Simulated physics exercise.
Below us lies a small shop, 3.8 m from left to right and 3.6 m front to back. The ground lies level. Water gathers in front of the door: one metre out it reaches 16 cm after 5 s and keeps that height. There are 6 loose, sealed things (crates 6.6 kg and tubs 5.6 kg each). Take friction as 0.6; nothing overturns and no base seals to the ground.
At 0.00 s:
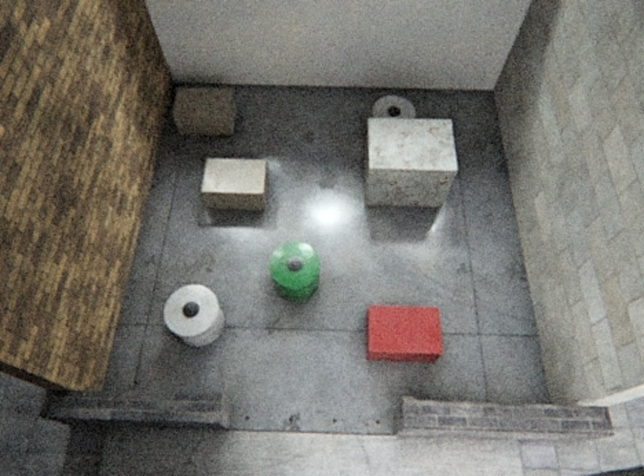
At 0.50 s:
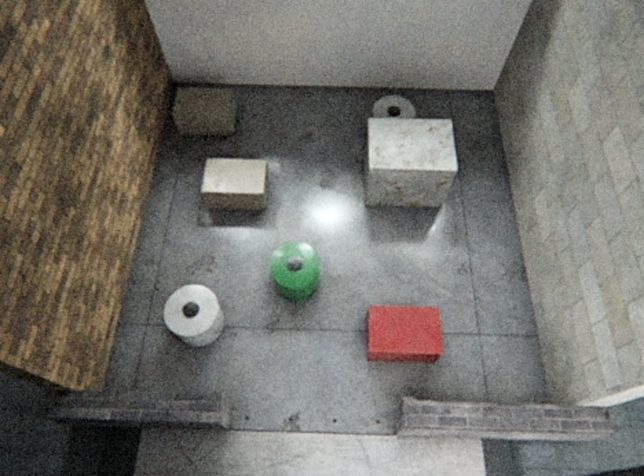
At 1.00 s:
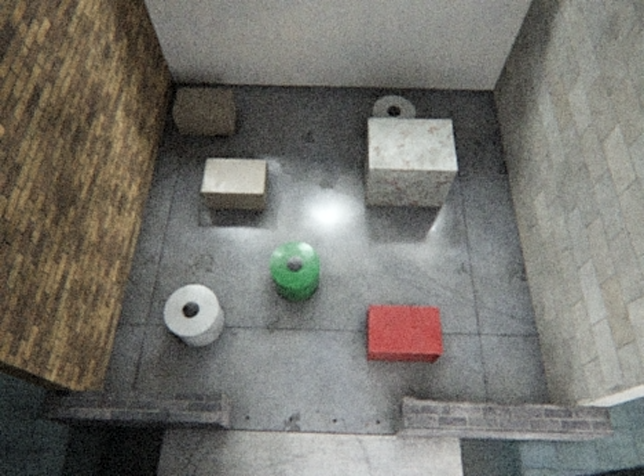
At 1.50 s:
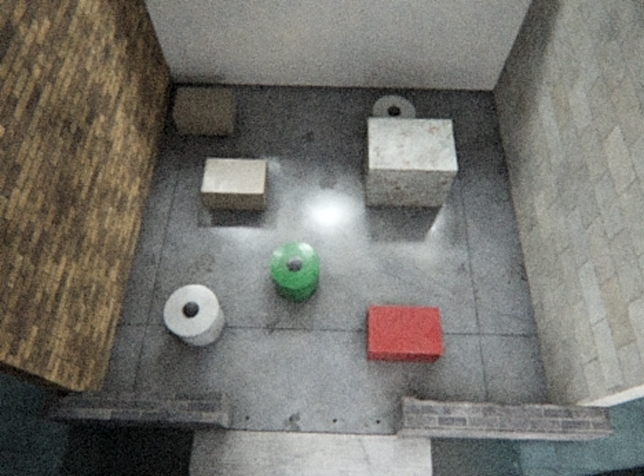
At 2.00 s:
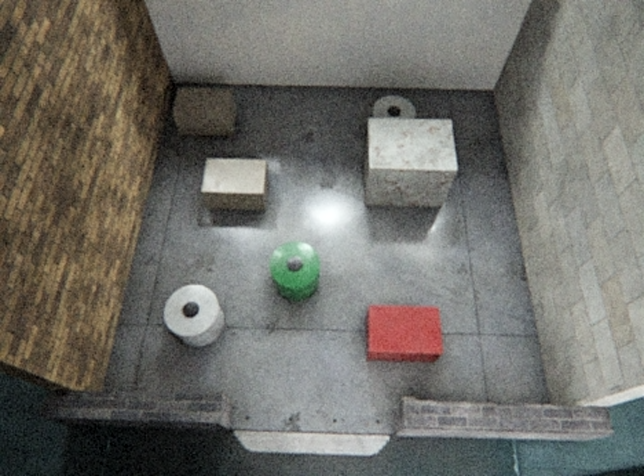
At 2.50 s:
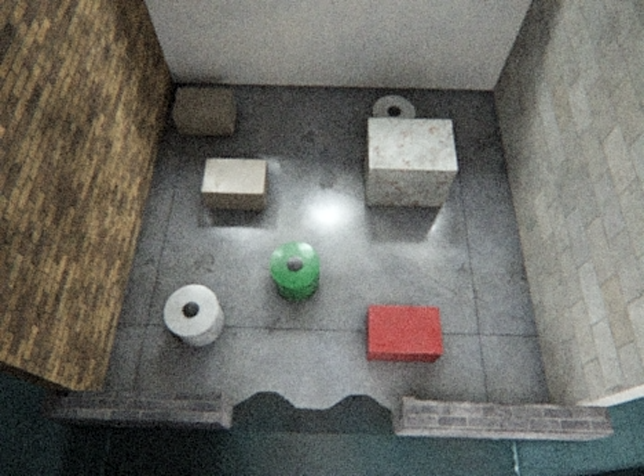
Dark water spreading over the pale path outside a small walled shop's front opening, while crates and tubs inside stay still.
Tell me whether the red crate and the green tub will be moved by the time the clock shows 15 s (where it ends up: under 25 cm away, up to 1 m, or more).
Red crate moves a short way; green tub travels far.
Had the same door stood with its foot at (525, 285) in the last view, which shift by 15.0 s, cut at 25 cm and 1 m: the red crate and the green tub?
In that case the red crate travels far, the green tub travels far.
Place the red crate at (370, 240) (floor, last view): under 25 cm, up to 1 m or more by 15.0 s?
It travels far.
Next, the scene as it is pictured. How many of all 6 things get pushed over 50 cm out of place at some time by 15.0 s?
4 of them.
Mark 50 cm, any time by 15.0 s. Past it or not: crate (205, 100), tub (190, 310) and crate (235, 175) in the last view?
In that order: Past it, less, past it.
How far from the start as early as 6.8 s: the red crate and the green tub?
Roughly 80 and 140 cm by then.
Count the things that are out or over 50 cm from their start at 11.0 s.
2 of them.
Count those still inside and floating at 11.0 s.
6 of them.
After 3.5 s the red crate is near (405, 329), 0.0 m from its start, aground; the green tub is near (295, 264), 0.0 m from its start, aground; 0 afloat.
After 6.8 s the red crate is near (472, 283), 0.7 m from its start, aground; the green tub is near (291, 137), 1.4 m from its start, aground; 0 afloat.
After 11.0 s the red crate is near (458, 356), 0.5 m from its start, afloat; the green tub is near (324, 76), 2.2 m from its start, afloat; 6 afloat.
After 15.0 s the red crate is near (457, 285), 0.6 m from its start, afloat; the green tub is near (451, 117), 2.3 m from its start, afloat; 6 afloat.
